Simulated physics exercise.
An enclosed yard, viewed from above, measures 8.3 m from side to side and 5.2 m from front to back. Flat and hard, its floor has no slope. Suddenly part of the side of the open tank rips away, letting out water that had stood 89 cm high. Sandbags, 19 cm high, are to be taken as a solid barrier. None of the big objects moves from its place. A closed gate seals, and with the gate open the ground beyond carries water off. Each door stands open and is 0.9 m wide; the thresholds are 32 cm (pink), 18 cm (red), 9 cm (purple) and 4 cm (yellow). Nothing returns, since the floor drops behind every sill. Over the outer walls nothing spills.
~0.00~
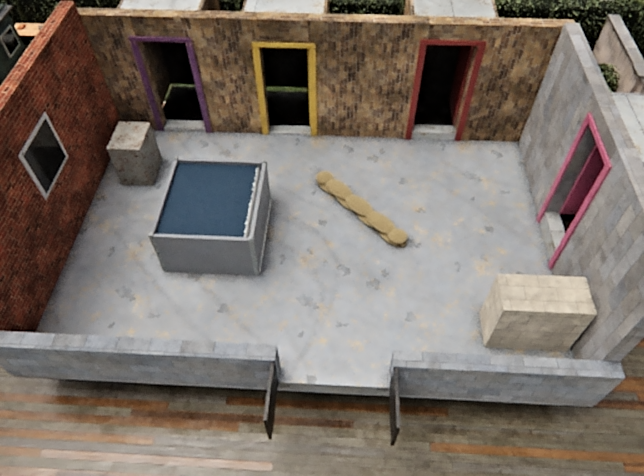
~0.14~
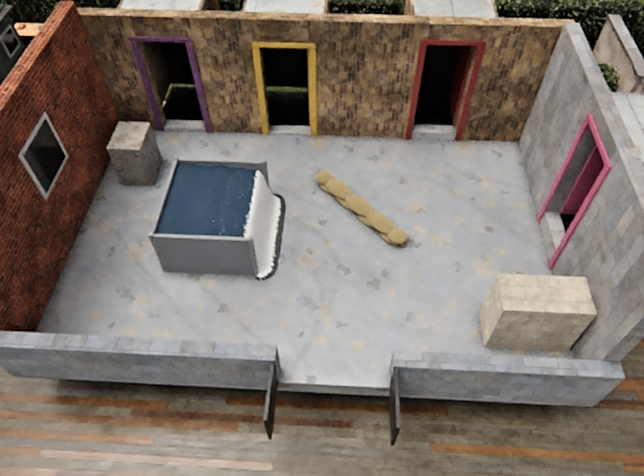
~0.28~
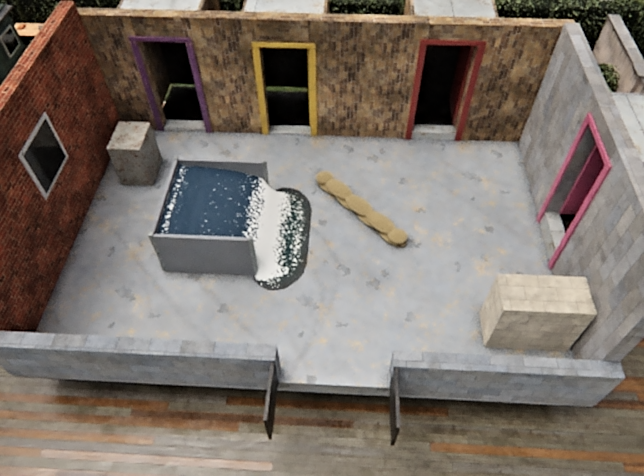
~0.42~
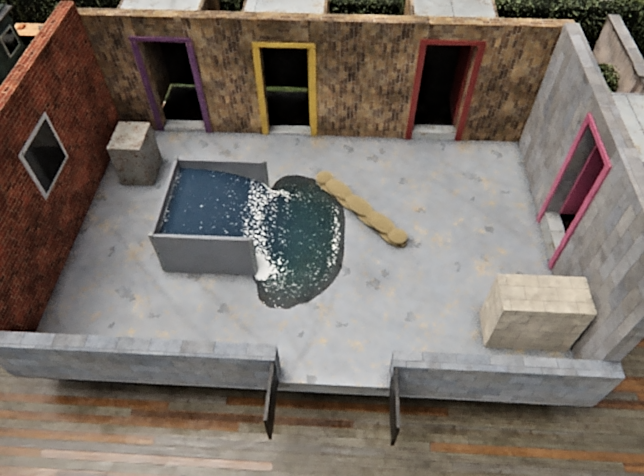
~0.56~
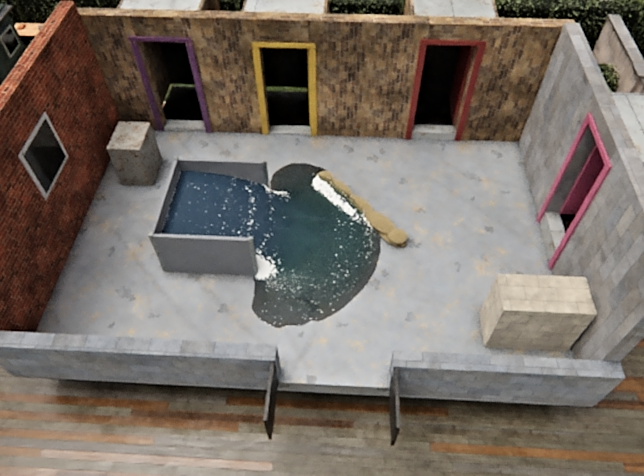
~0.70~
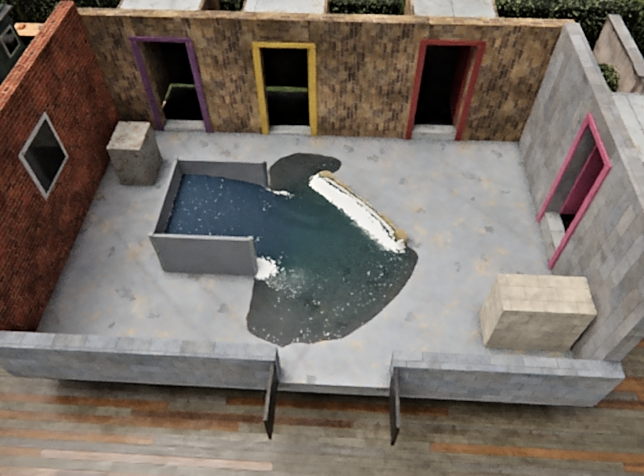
A walled yard with coloured doorways held a grey tank of blue water, until its right side gave way and water poured out, spread across the pale floor and washed against a slanted tan barrier.
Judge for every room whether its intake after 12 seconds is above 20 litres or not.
One by one: Pink door: Short of the limit; red door: Short of the limit; purple door: Short of the limit; yellow door: Beyond the limit.
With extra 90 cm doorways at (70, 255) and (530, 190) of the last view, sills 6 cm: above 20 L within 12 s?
Taking them in order, the first is fine and the second too much.
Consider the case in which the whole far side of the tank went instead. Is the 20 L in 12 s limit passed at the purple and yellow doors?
Door purple goes beyond, door yellow goes beyond.
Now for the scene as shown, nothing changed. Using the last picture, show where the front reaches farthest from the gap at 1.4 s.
Location: Approx. (563, 317) in the last view.
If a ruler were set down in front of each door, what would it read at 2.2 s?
You'd see pink at 21 cm, red at 1 cm, purple at 0 cm and yellow at 7 cm.
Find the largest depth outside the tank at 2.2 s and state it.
It tops out at some 44 cm.
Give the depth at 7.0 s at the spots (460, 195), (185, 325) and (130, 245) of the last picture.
The depths come out at 7, 3 and 0 centimetres, in the order listed.
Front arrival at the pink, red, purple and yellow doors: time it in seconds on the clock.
Pink = 1.8 s, red = 2.2 s, purple = 4.0 s, yellow = 1.2 s.
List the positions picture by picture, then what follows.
The first picture shows the open tank at (212, 199) is whole and still, 89 cm deep.
In the second picture, water pours out at (260, 224) and has run 0.9 m, to (272, 196); typically 7 cm deep outside, 89 cm at the open tank's back.
In the third picture, water pours out at (260, 225) and has run 1.1 m, to (292, 192); typically 13 cm deep outside, 80 cm at the open tank's back.
In the fourth picture, the front is at (314, 184), 1.6 m from the gap at (261, 227); 3.1 m2 of floor is under water; 77 cm left at the back of the open tank.
In the fifth picture, the front is at (370, 268), 2.0 m from the gap at (261, 227); 4.9 m2 of floor is under water; 71 cm left at the back of the open tank.
In the sixth picture, the front is at (412, 258), 2.7 m from the gap at (261, 227); 6.6 m2 of floor is under water; 63 cm left at the back of the open tank.
After 1.4 s water covers 40 % of the floor and is deepest (40 cm) near (360, 221); pink door not reached, red door not reached, purple door not reached, yellow door 2 cm at the sill, 0 L in.
After 2.2 s water covers 55 % of the floor and is deepest (44 cm) near (561, 307); pink door 21 cm at the sill, 0 L in, red door not reached, purple door not reached, yellow door 7 cm at the sill, 4 L in.
After 3.5 s water covers 50 % of the floor and is deepest (37 cm) near (481, 377); pink door 10 cm at the sill, 0 L in, red door 4 cm at the sill, 0 L in, purple door not reached, yellow door 8 cm at the sill, 18 L in.
After 7.0 s water covers 75 % of the floor and is deepest (17 cm) near (520, 147); pink door 6 cm at the sill, 0 L in, red door 9 cm at the sill, 0 L in, purple door 2 cm at the sill, 0 L in, yellow door 6 cm at the sill, 32 L in.
After 12.0 s water covers 95 % of the floor and is deepest (10 cm) near (143, 146); pink door 6 cm at the sill, 0 L in, red door 4 cm at the sill, 0 L in, purple door 8 cm at the sill, 1 L in, yellow door 4 cm at the sill, 52 L in.
